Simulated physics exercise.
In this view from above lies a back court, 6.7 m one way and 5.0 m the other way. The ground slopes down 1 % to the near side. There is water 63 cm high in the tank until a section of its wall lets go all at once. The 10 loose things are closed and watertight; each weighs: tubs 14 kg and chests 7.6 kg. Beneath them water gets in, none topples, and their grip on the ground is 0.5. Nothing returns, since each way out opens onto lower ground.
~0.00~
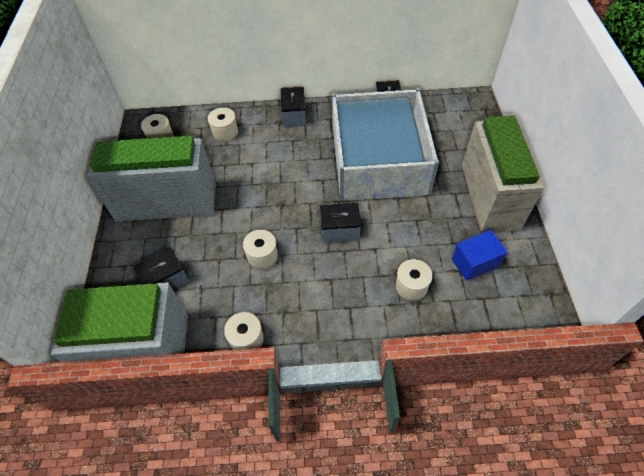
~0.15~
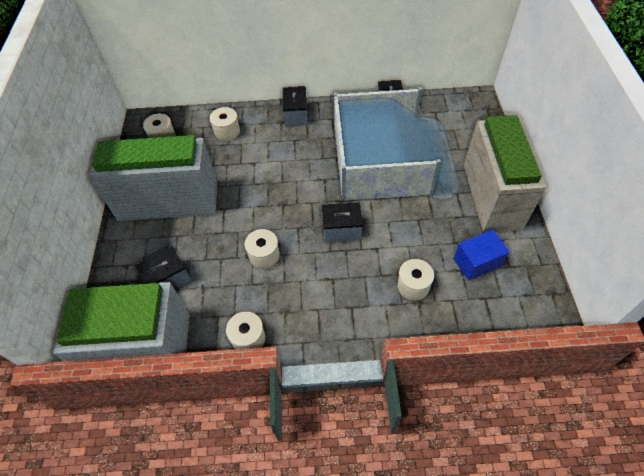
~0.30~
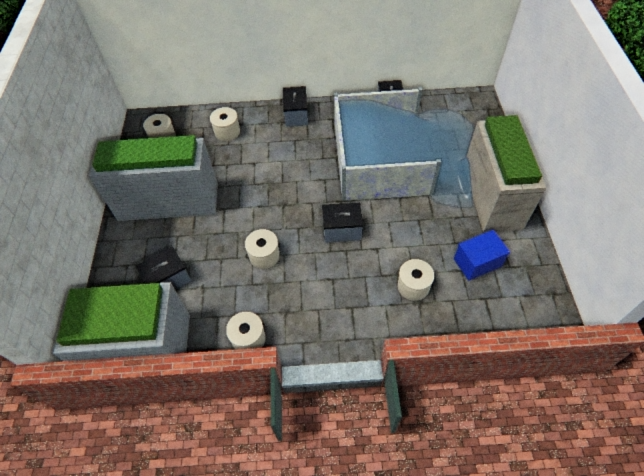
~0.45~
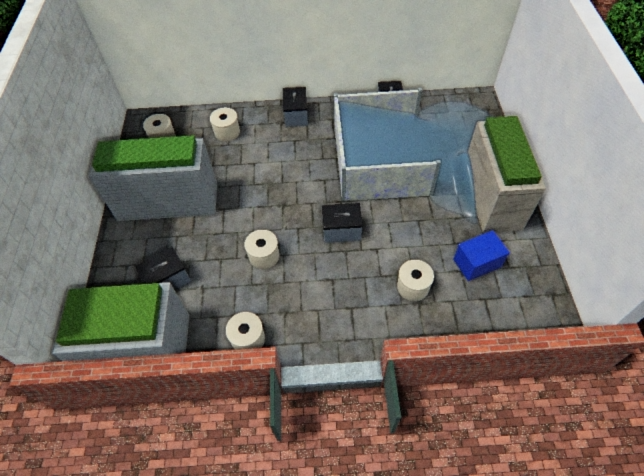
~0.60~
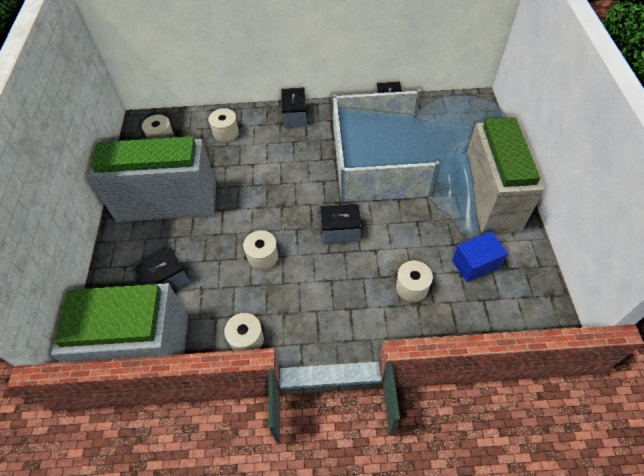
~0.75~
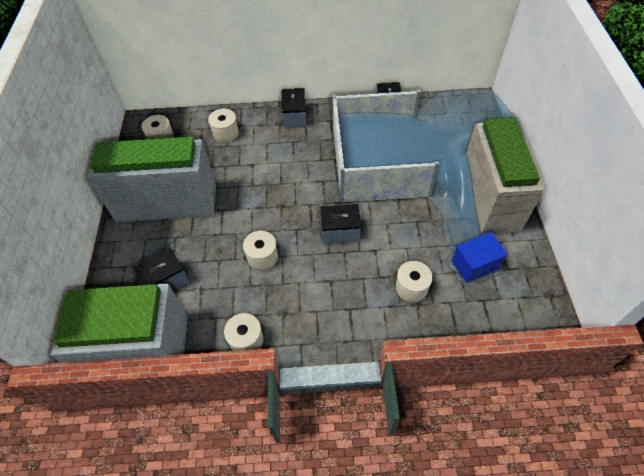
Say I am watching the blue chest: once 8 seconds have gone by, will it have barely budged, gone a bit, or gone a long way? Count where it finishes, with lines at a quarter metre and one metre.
Expect it to be swept a long way.
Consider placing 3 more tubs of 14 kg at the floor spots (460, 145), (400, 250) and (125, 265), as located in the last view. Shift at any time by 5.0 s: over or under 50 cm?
First outside the limit, then inside the limit, then inside the limit.
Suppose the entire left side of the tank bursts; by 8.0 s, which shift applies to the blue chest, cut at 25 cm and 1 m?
The blue chest remains in place.
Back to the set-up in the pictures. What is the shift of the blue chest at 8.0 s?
I'd say close to 140 centimetres.
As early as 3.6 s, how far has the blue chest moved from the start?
Displacement near 60 cm.
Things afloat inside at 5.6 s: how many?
Then: 3.
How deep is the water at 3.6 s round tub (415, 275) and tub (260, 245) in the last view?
Some 6 cm at the first, some 1 cm at the second.
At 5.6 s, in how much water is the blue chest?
Depth approx. 7 cm.
After 1.6 s the blue chest is near (511, 325), 1.1 m from its start, aground; 0 of 10 are out; 0 afloat.
After 3.6 s the blue chest is near (469, 280), 0.6 m from its start, afloat; 0 of 10 are out; 3 afloat.
After 5.6 s the blue chest is near (438, 257), 0.6 m from its start, afloat; 0 of 10 are out; 3 afloat.
After 8.0 s the blue chest is near (382, 241), 1.3 m from its start, aground; 0 of 10 are out; 2 afloat.
